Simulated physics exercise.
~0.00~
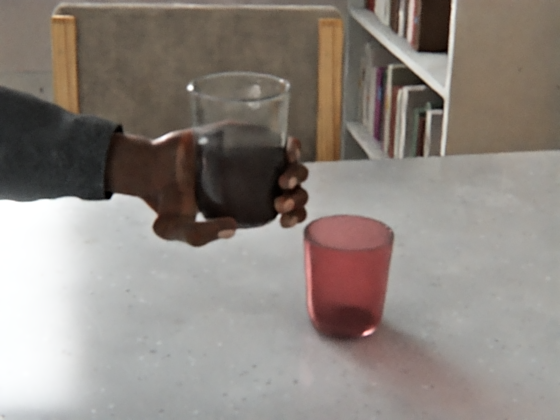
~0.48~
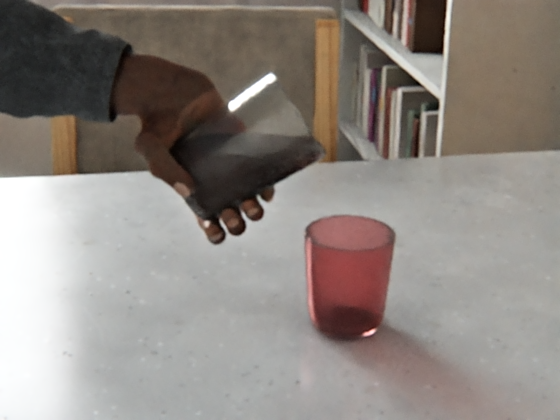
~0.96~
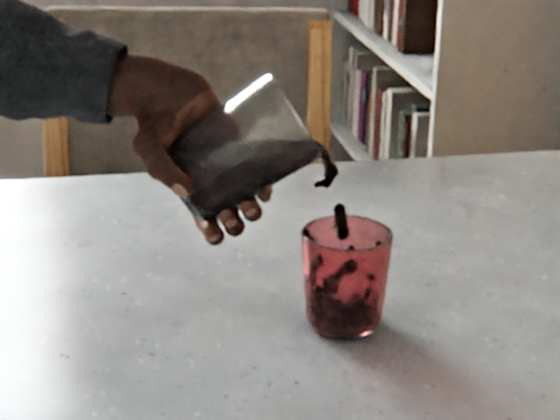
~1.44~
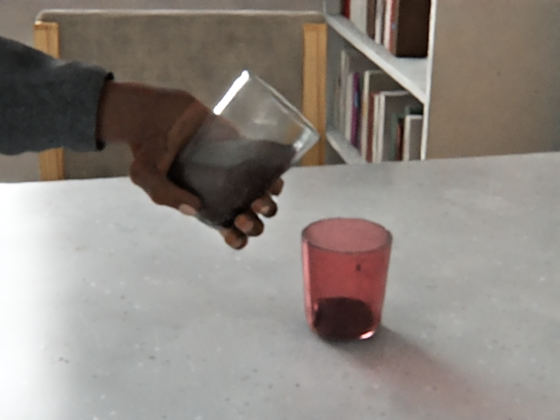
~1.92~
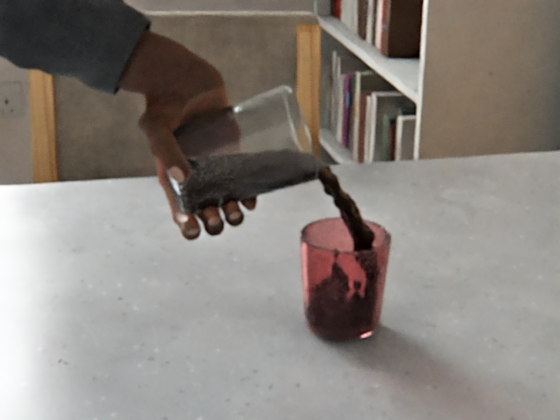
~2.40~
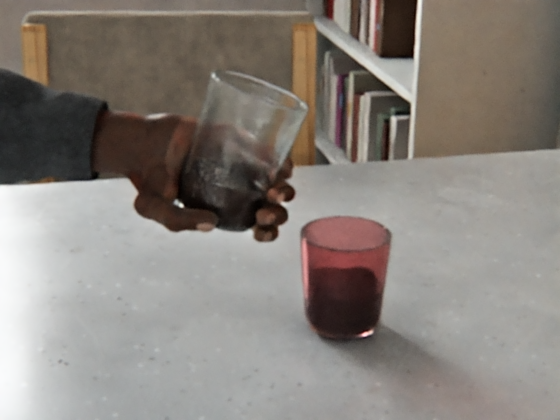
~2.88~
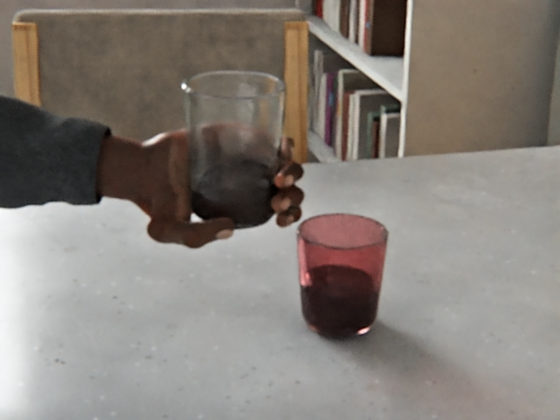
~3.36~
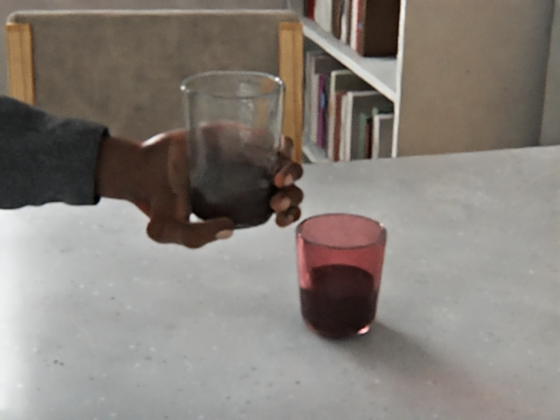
A hand tips a clear tumbler twice, pouring dark liquid into a red glass.
